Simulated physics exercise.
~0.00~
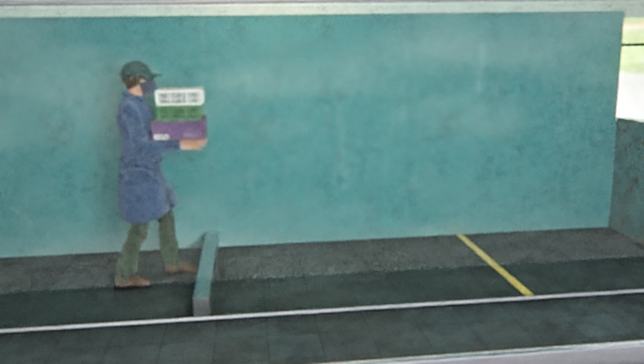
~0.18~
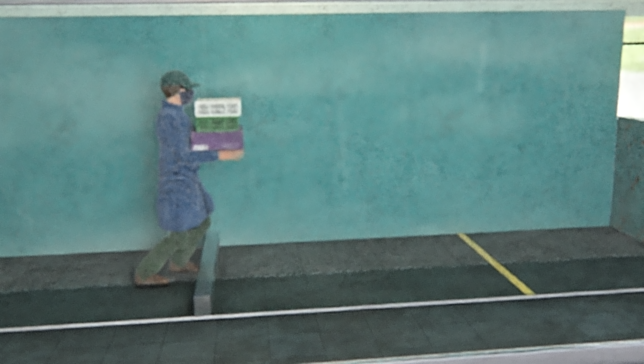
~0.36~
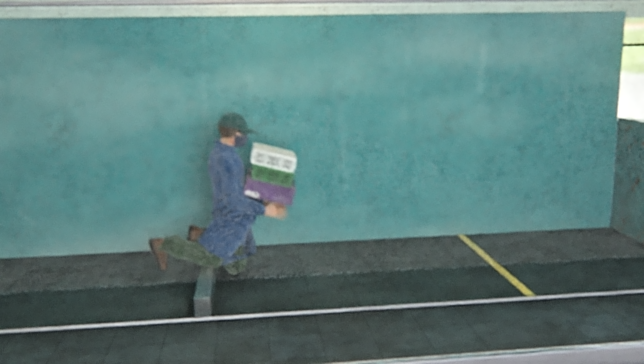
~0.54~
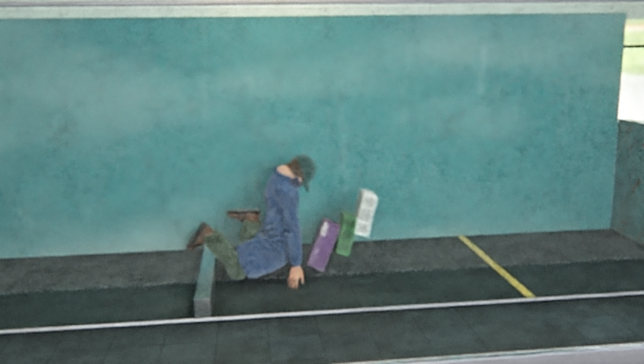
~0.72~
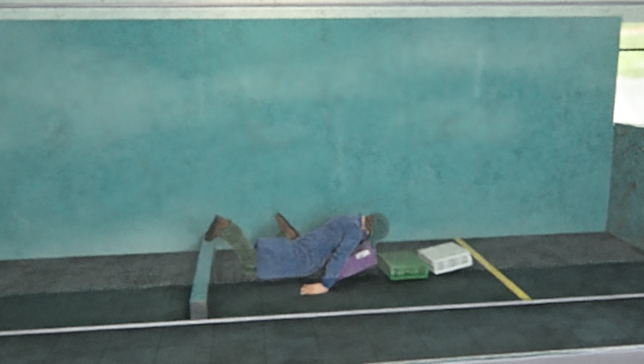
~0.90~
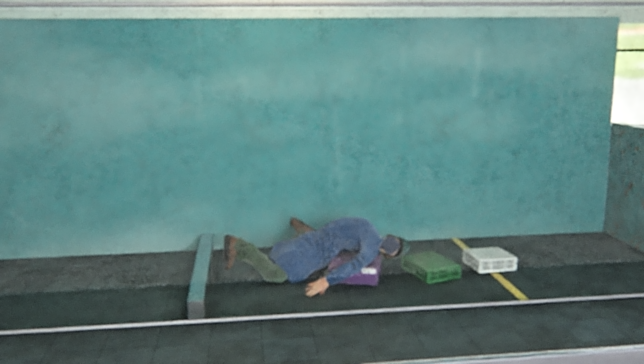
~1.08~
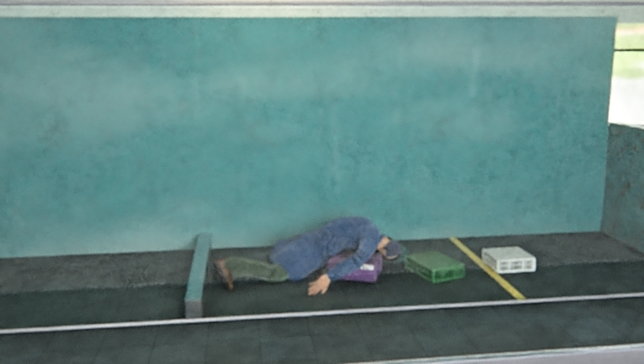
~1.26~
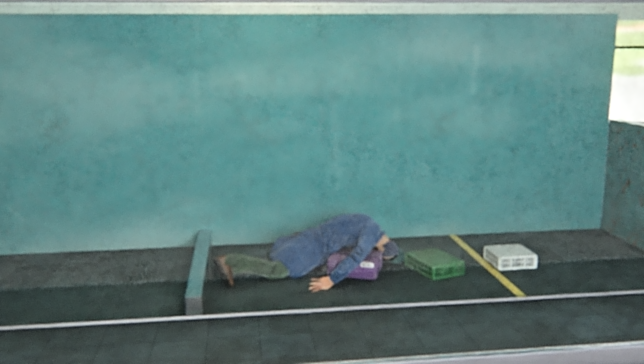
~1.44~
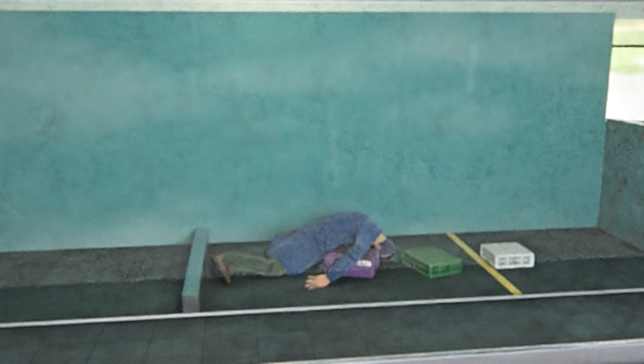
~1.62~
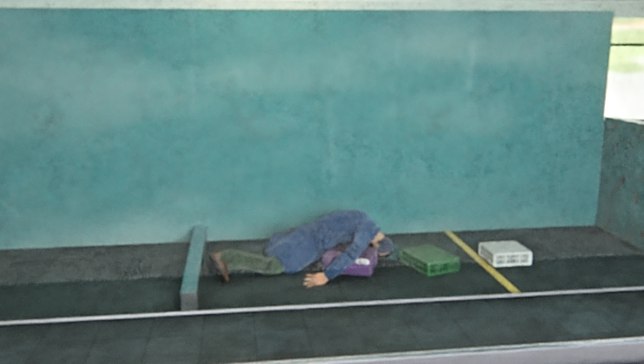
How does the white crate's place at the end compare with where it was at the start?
At the start the white crate was on top of the stack in the person's hands, left of the low rail. At the end it lay on the ground far to the right, just past the yellow line.
